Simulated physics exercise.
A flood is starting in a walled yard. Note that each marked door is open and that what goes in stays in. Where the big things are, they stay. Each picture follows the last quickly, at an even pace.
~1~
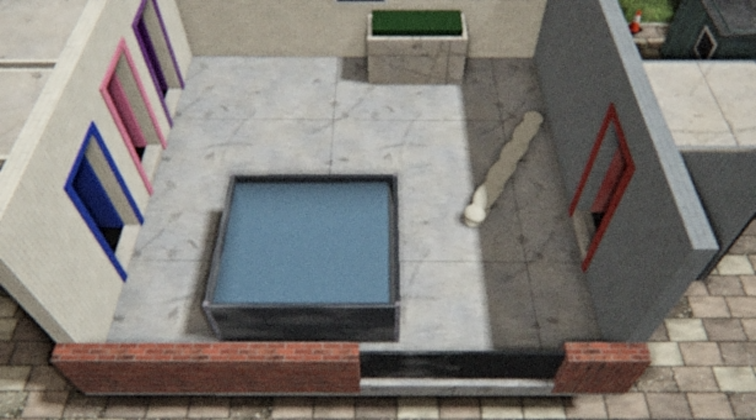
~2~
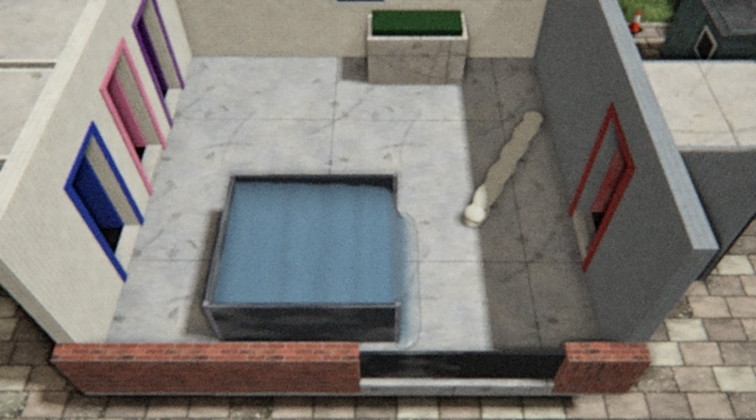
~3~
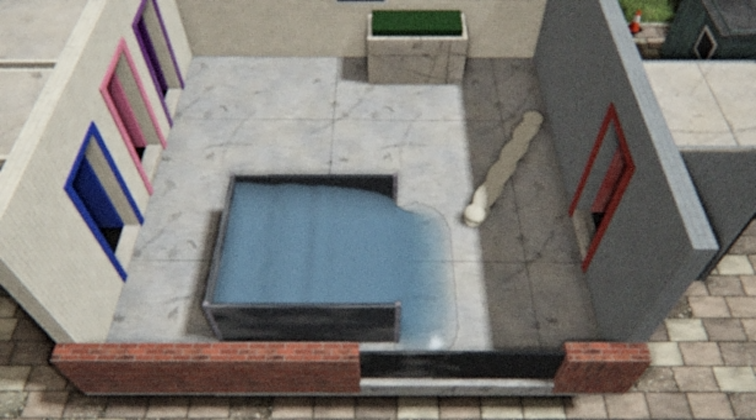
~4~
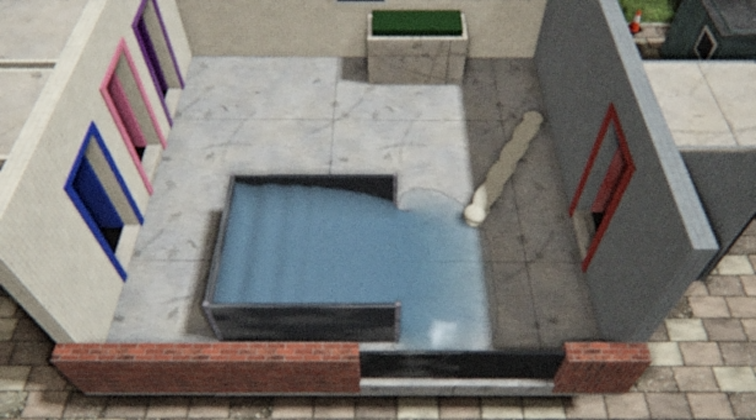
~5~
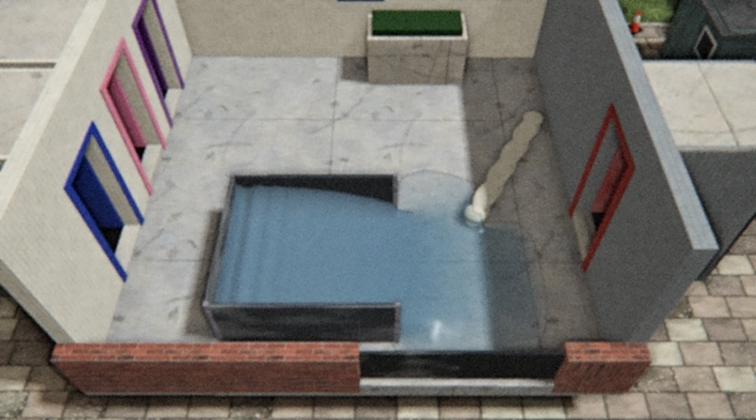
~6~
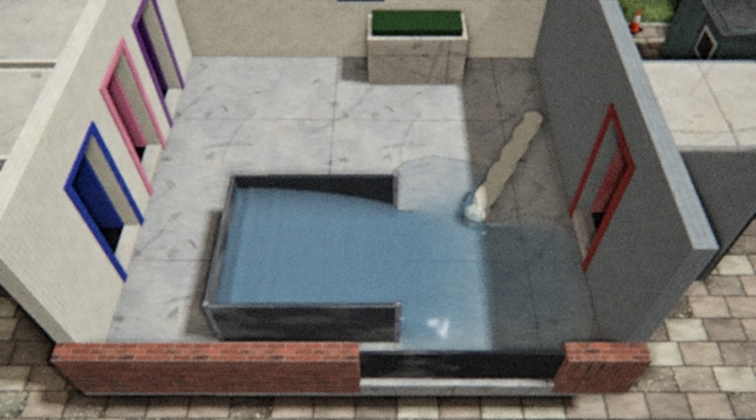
A dark-walled tank of blue water sits in a pale tiled yard, seen from a fixed, raised viewpoint. Blue, pink and purple doorways line the left wall, a red one marks the grey right wall, a green-topped planter stands behind, and low brick edges the front. The tank's right side opens and water pours out, spreading rightward across the floor and around a pale, twisted column's near end.
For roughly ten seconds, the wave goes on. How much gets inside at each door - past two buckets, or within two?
The blue door within two, the purple door past two, the pink door within two, the red door past two.
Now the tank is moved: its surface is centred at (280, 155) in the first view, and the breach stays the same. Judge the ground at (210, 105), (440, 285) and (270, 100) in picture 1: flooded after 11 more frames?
Spared, hit, spared.
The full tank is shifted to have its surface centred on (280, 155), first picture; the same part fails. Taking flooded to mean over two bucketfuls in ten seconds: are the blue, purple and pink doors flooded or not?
Then: Blue door lets more in, purple door lets more in, pink door takes less.
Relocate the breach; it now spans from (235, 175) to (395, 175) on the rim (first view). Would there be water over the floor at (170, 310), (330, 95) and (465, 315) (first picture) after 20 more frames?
In that order: Clear, flooded, no water.
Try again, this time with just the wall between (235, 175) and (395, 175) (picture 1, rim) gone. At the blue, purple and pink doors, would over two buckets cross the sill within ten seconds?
The blue door exceeds the limit, the purple door exceeds the limit, the pink door remains below.
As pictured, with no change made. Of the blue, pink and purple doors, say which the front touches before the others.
That would be the one in blue.
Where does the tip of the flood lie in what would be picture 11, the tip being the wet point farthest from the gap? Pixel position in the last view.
Roughly at (514, 106).
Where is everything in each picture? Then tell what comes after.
The tank at (309, 239) is whole and still, in the first frame.
Water pours out at (394, 263) and has run to a hidden place, in the second frame.
The front is at a hidden place, out from the gap at (394, 264), in the third frame.
The front is at a hidden place, out from the gap at (394, 265), in the fourth frame.
Water pours out at (394, 266) and has run to a hidden place, in the fifth frame.
The front is at (573, 244), out from the gap at (394, 266), in the sixth frame.
A moment on, water covers 30 % of the floor; the blue door not reached, the purple door not reached, the pink door not reached, the red door far over two buckets in.
Next, water covers 40 % of the floor; the blue door not reached, the purple door not reached, the pink door not reached, the red door far over two buckets in.
Then, water covers 45 % of the floor; the blue door not reached, the purple door not reached, the pink door not reached, the red door far over two buckets in.
Later, water covers 75 % of the floor; the blue door wet at the sill, nothing in, the purple door not reached, the pink door not reached, the red door far over two buckets in.
In the end, water covers 95 % of the floor; the blue door wet at the sill, nothing in, the purple door over two buckets in, the pink door wet at the sill, nothing in, the red door far over two buckets in.
